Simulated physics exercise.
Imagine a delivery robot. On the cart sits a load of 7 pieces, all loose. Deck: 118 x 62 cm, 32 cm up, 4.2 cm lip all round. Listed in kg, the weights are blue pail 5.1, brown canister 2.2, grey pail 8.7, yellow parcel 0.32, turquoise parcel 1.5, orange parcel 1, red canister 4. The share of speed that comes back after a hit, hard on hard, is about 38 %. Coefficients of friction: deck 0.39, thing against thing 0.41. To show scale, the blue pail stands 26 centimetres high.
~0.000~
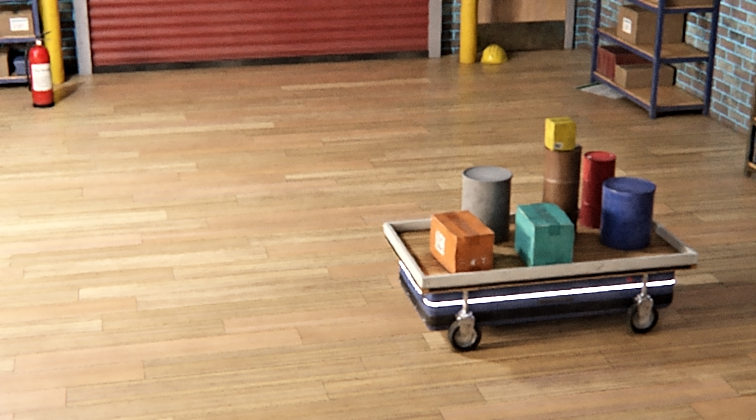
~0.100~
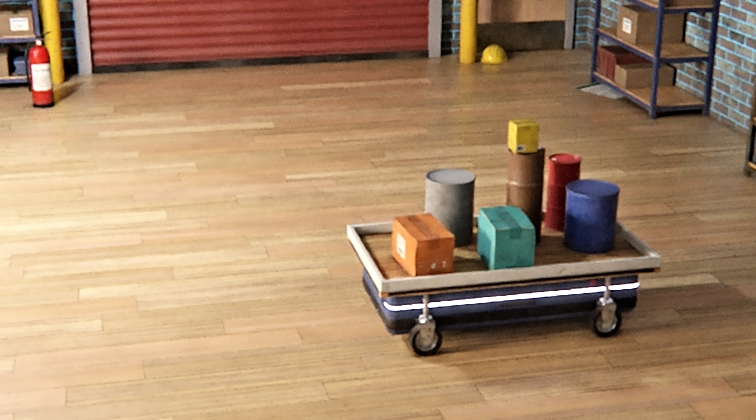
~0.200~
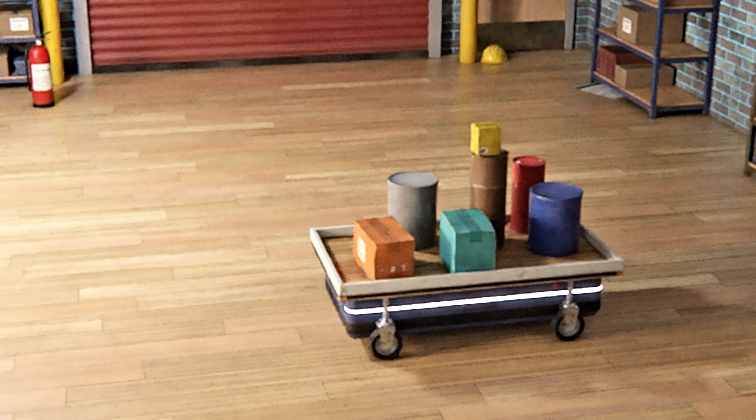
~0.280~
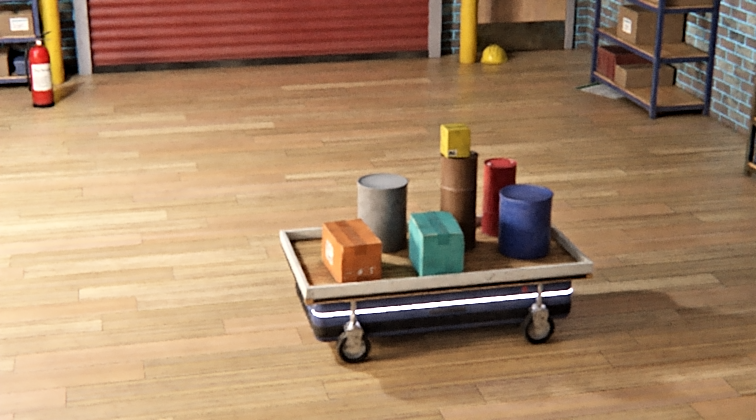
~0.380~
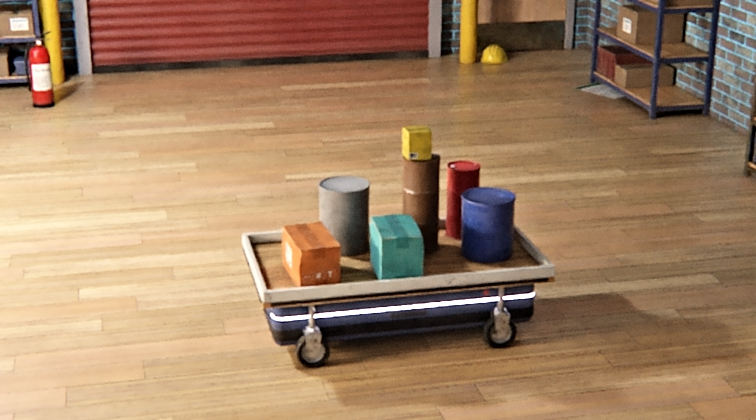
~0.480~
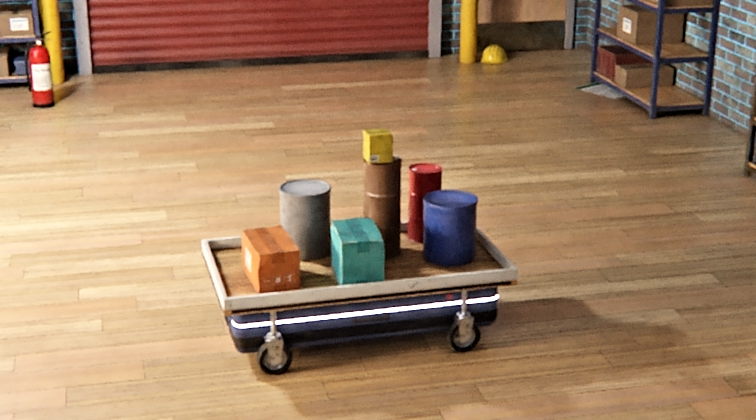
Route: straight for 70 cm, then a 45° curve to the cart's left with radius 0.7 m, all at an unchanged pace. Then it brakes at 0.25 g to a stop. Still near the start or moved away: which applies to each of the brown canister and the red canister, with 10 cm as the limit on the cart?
At the finish, the brown canister has moved away; the red canister has moved away.
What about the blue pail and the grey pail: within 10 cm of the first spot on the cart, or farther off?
Here the blue pail is left in place, and the grey pail moves off.
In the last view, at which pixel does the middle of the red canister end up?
Around pixel (101, 372).
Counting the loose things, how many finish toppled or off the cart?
The answer: 4.
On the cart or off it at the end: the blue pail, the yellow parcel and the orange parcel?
Observed: Blue pail remains in bounds; yellow parcel exits its support; orange parcel remains in bounds.
After 0.88 s, cart has run 150 cm, turned 45°; yellow parcel now off the cart; brown canister leaning 35° near (219, 247); red canister leaning 10° near (261, 242).
After 1.28 s, cart has run 201 cm, turned 45°; brown canister now off the cart; red canister leaning 75° near (148, 325); grey pail leaning 44°.
At rest (2.6 s), off the cart, brown canister and yellow parcel; tipped over on the cart, grey pail and red canister; not toppled but over 10 cm from the start, orange parcel; the other 2 in place, give or take 10 cm. Seen from the same camera at the end, red canister near (101, 372).
